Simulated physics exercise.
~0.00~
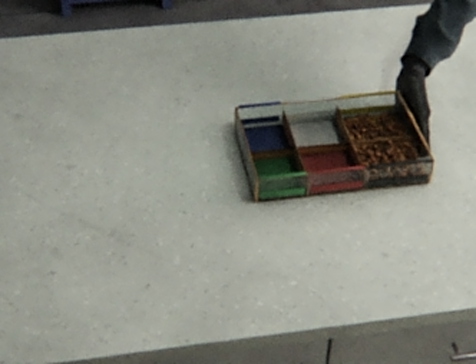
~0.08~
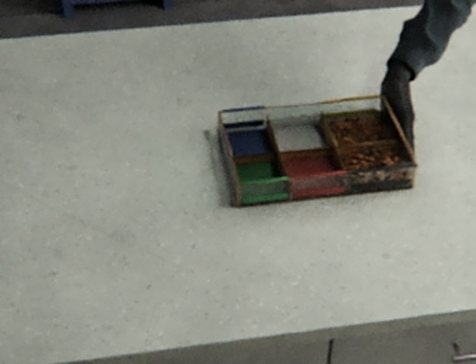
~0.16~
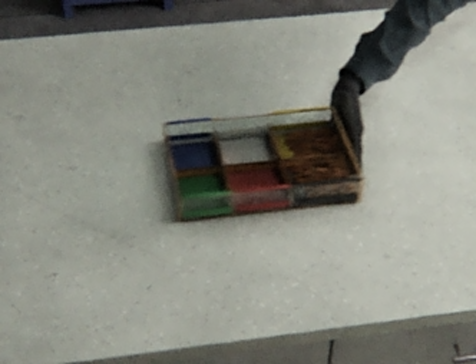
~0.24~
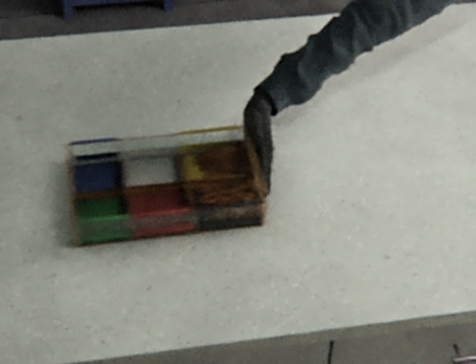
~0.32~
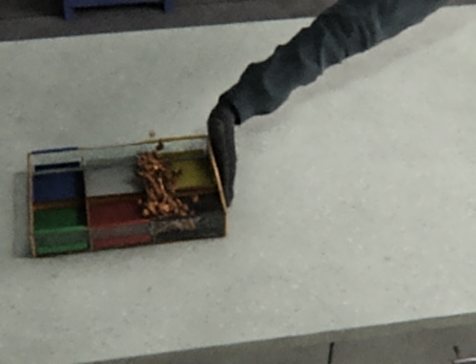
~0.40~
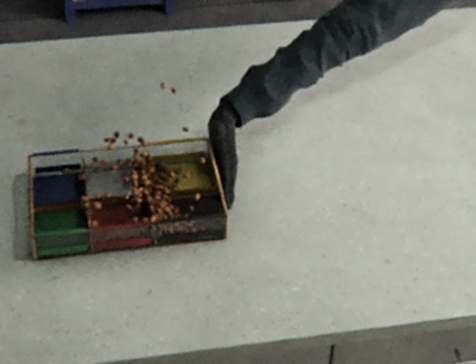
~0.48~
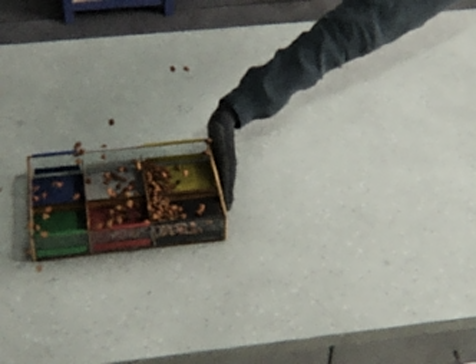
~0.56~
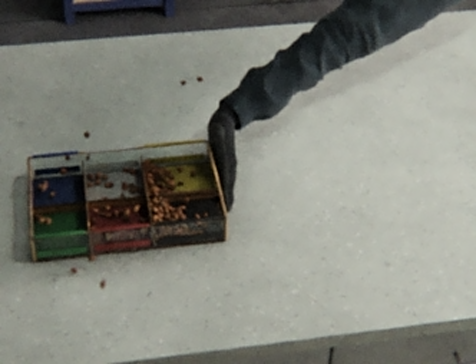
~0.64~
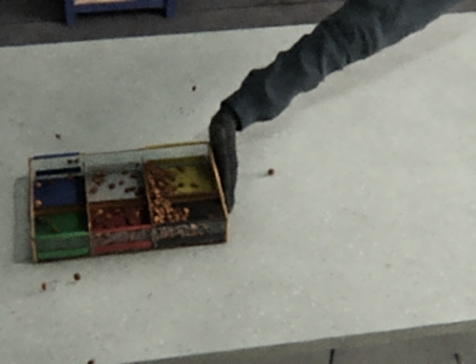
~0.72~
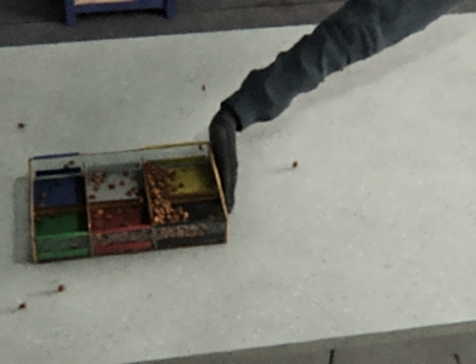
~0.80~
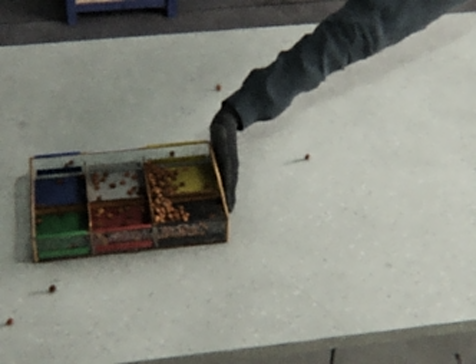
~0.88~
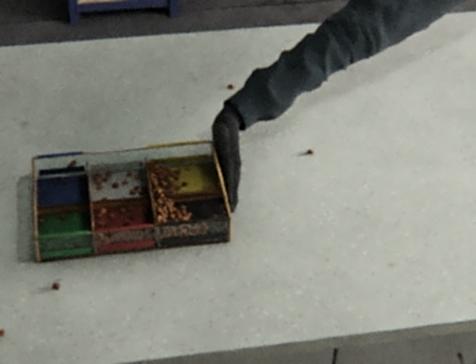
In the video, a gloved hand slides a divided tray of small brown pieces leftward across a pale counter and stops it abruptly, making the pieces leap from the right-hand sections, scatter into other compartments and spill onto the counter, though many remain on the right.
